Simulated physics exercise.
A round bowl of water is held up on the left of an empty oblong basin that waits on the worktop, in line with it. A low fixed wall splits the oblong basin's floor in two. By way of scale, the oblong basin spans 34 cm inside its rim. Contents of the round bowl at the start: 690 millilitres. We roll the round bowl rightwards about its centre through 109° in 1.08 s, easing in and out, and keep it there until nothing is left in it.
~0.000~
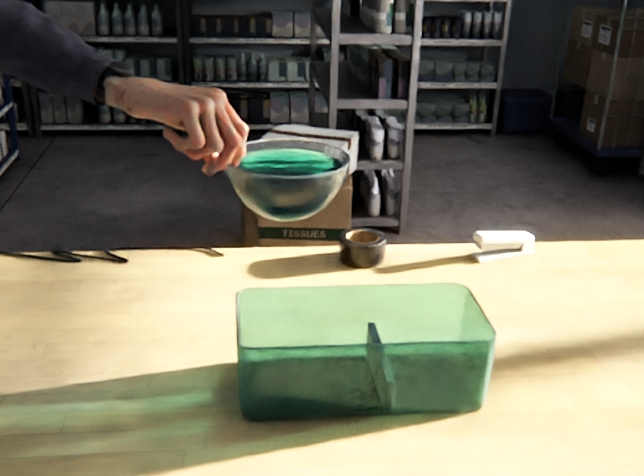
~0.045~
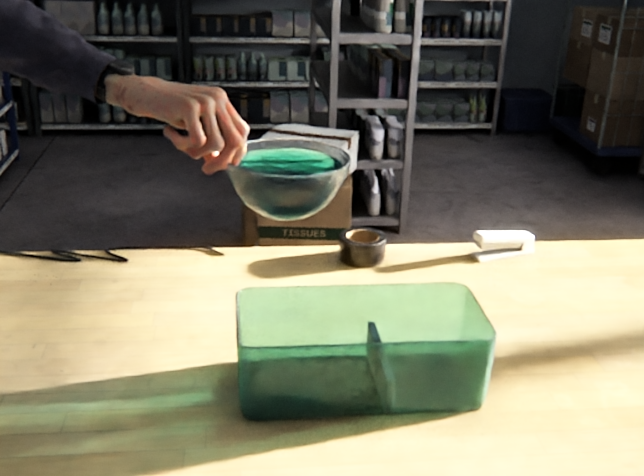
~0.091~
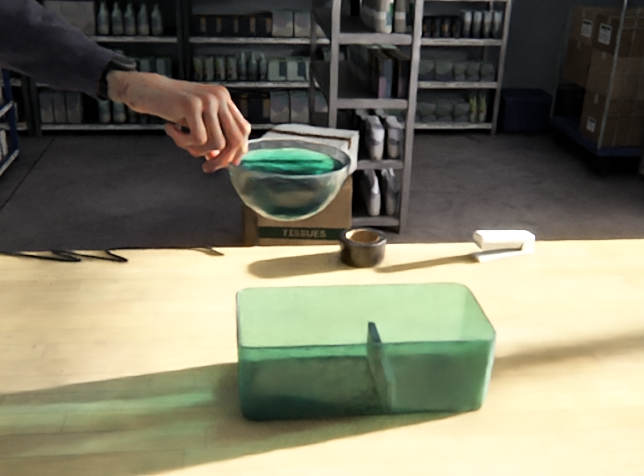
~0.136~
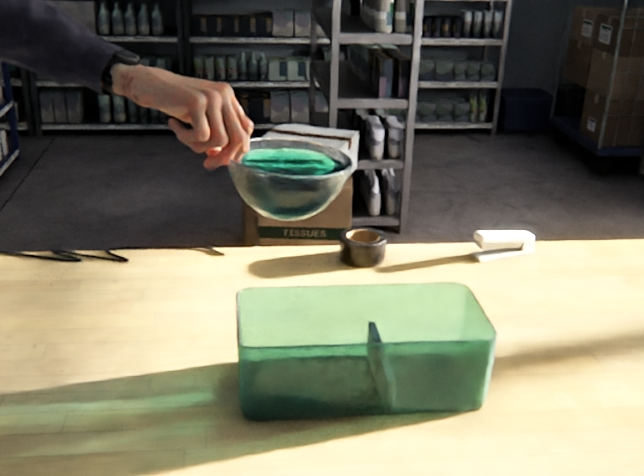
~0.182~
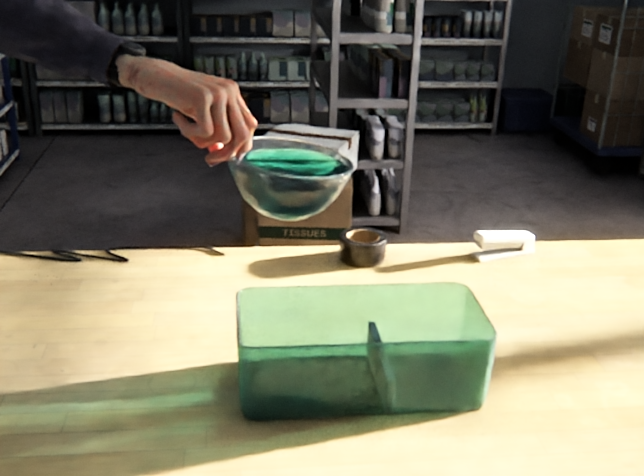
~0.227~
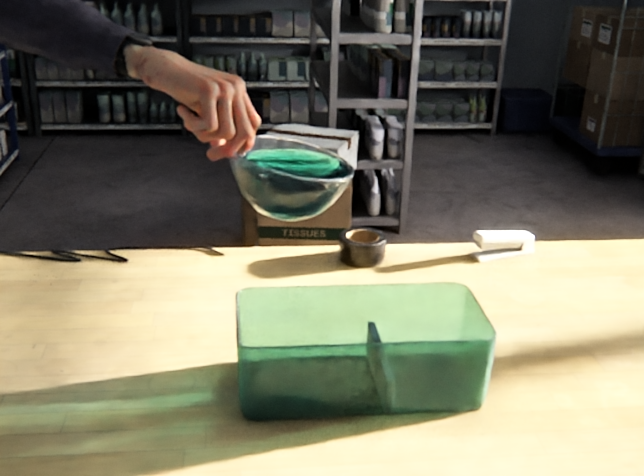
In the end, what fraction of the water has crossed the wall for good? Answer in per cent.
In the end about 70 per cent has crossed for good.
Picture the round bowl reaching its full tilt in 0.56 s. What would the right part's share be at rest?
Roughly 45 %.
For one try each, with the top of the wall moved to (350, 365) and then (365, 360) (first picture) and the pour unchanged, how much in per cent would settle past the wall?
Respectively close to 85 and 80 %.
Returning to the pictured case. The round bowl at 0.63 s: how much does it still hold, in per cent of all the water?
At that time about 36 in a hundred parts are still held.
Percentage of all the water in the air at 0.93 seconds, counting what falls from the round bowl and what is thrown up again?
It comes to some 6 percent of the total.
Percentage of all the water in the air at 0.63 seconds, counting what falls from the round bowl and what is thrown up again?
Roughly 46 percent.
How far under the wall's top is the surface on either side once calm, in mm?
Left about 46 mm, right about 28 mm.
After 0.63 s the tilt is 69° and 36 per cent is still to pour, 2 is left of the wall and 16 right of it.
After 0.93 s the tilt is 104° and 0 per cent is still to pour, 23 is left of the wall and 70 right of it.
After 1.24 s the tilt is 109° and 0 per cent is still to pour, 28 is left of the wall and 70 right of it.
After 1.58 s the tilt is 109° and 0 per cent is still to pour, 28 is left of the wall and 70 right of it.
In the end 28 per cent lies left of the wall, 70 right of it and 1 outside.
